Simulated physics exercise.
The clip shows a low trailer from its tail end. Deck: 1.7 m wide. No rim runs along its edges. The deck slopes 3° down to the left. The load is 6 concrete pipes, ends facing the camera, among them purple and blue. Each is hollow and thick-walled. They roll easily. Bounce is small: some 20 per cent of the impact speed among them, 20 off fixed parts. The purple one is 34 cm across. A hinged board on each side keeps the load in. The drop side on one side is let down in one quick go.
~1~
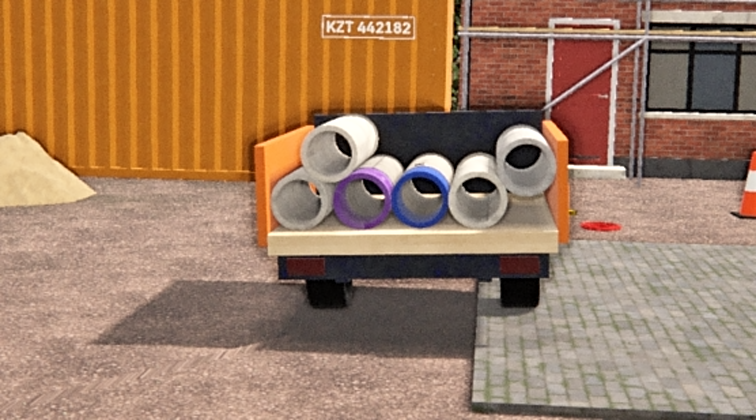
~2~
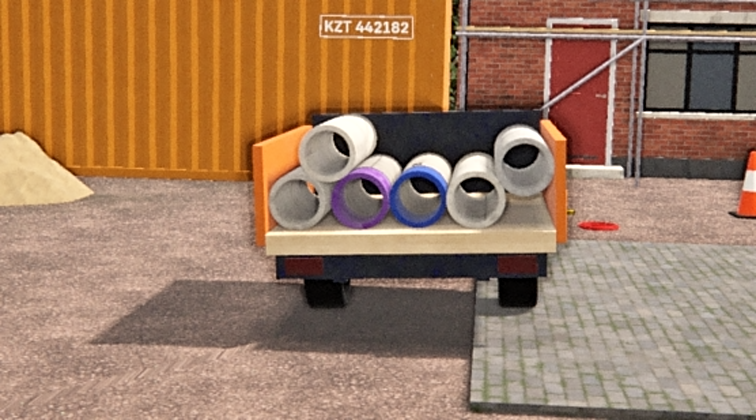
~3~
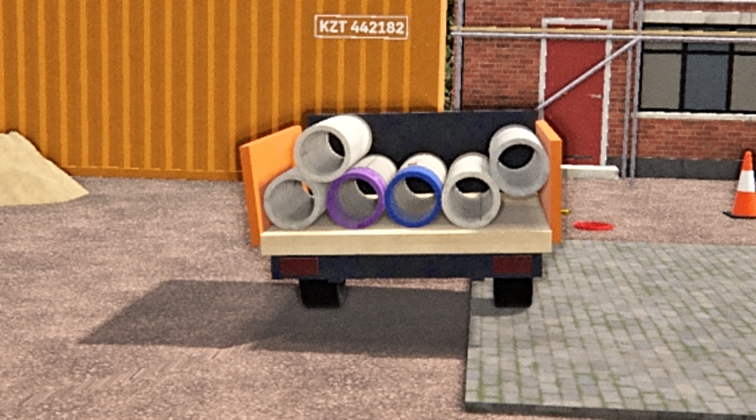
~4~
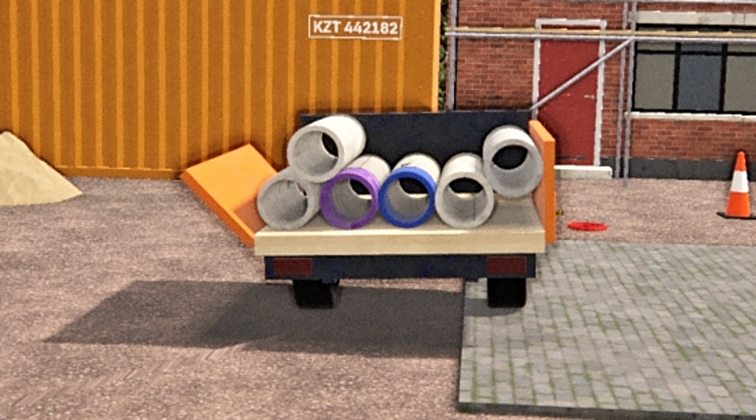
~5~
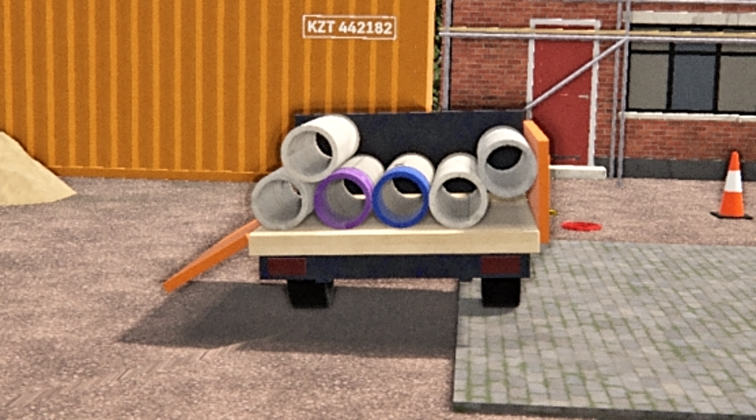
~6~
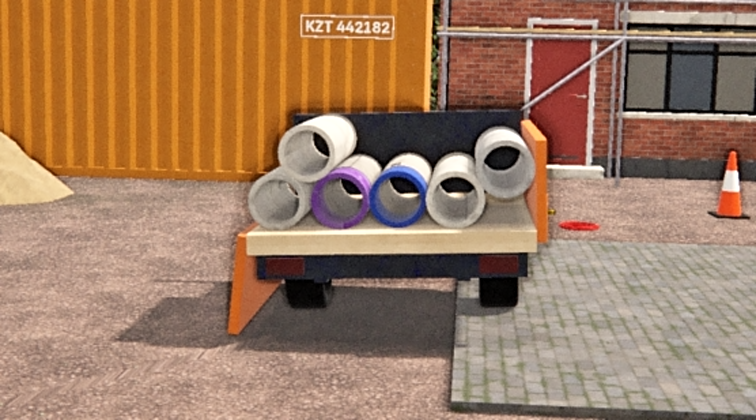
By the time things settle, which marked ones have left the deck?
Purple goes over the edge. Blue ends on the ground.
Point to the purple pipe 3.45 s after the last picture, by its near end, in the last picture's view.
At about (204, 311).
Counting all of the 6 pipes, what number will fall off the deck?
The count is 6.
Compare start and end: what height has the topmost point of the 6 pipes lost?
Roughly 65 cm.
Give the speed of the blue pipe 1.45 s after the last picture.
About 0.2 m/s.
Then, 1.4 s past the sixth picture, purple is on the deck, 30 cm from the left edge, rolling left; blue is on the deck, 65 cm from the left edge, rolling left; 1 off so far.
Then, 3.5 s past the sixth picture, purple is on the ground to the left; blue is dropping off the left side; 4 off so far.
Finally (8.4 s after the last picture), purple is on the ground to the left; blue is on the ground to the left; 6 off so far.
